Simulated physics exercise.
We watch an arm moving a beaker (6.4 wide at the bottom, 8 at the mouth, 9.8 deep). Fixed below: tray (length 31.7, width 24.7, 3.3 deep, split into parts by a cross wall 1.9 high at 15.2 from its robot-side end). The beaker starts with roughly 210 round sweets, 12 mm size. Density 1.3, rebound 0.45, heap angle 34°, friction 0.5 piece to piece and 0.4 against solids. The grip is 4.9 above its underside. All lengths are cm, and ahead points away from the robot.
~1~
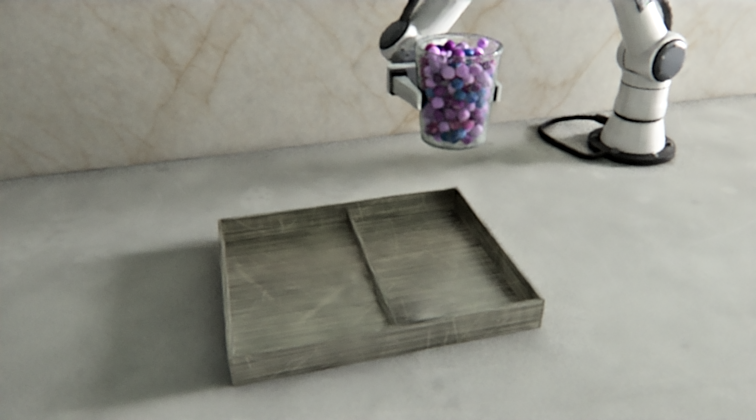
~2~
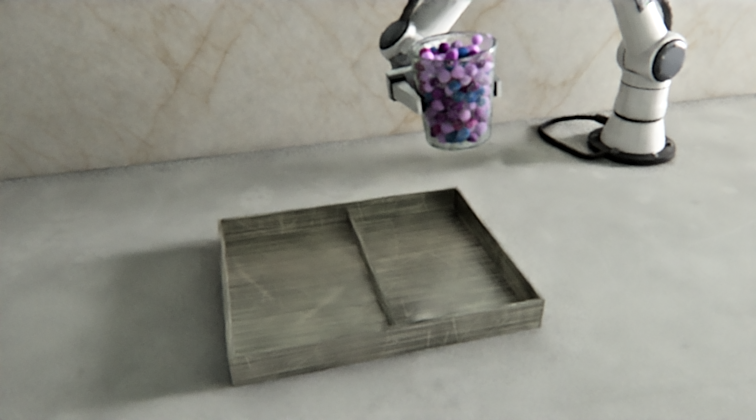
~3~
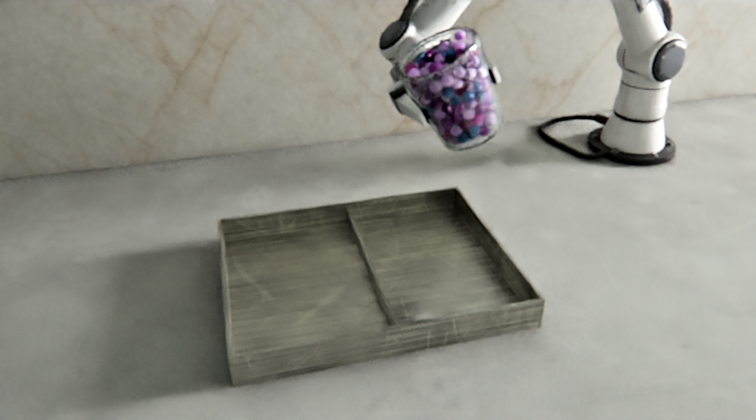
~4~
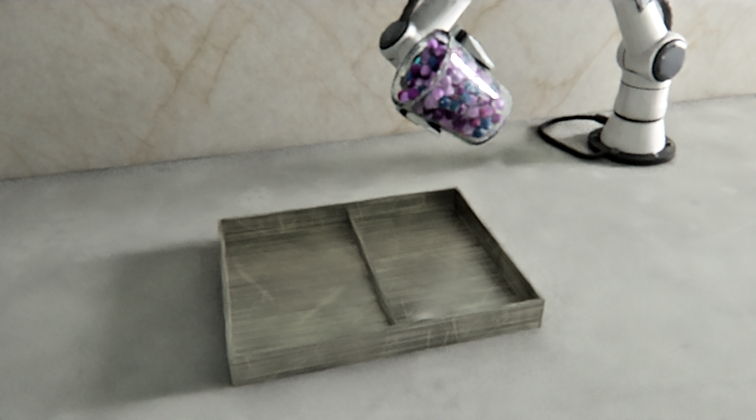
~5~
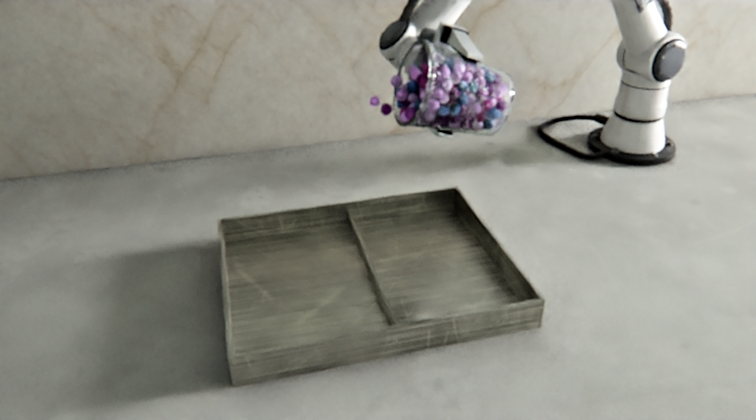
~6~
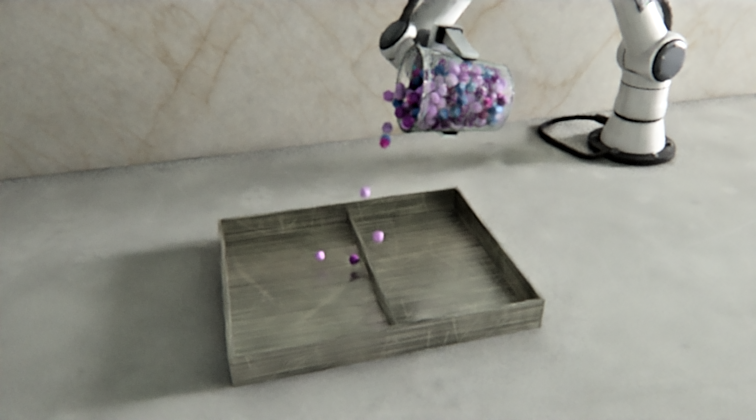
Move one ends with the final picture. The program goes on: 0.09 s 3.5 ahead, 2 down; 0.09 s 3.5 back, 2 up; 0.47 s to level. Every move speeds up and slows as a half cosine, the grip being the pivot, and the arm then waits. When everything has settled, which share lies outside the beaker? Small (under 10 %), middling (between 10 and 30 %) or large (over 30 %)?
Outside the beaker the share is large, over 30 %.
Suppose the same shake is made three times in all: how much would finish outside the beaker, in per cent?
It would be near 60 per cent.
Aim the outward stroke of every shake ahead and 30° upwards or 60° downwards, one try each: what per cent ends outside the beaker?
About 90 and 25 per cent.
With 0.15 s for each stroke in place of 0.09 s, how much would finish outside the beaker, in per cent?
It would be near 30 per cent.
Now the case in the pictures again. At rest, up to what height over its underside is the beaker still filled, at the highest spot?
Roughly 8.0 cm.
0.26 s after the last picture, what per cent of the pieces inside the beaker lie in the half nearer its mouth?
Roughly 50 per cent.
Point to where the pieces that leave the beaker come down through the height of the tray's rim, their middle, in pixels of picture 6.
Near (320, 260).
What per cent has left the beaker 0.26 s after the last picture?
Some 40 per cent.
Then, 0.26 s on, tilted 73° forward, highest piece 23 above the table; 124 in the beaker, 26 in the far-side part, 63 in flight or on a rim.
Then, 0.52 s on, tilted 14° forward, highest piece 26 above the table; 116 in the beaker, 80 in the far-side part, 11 in the robot-side part, 1 on the table or floor, 5 in flight or on a rim.
Then, 0.85 s on, level, highest piece 25 above the table; 116 in the beaker, 83 in the far-side part, 11 in the robot-side part, 3 on the table or floor.
Then, 1.90 s on, level, highest piece 25 above the table; 116 in the beaker, 83 in the far-side part, 11 in the robot-side part, 3 on the table or floor.
In the end, 116 in the beaker, 83 in the far-side part, 11 in the robot-side part, 3 on the table or floor. That is 46 % outside the beaker.
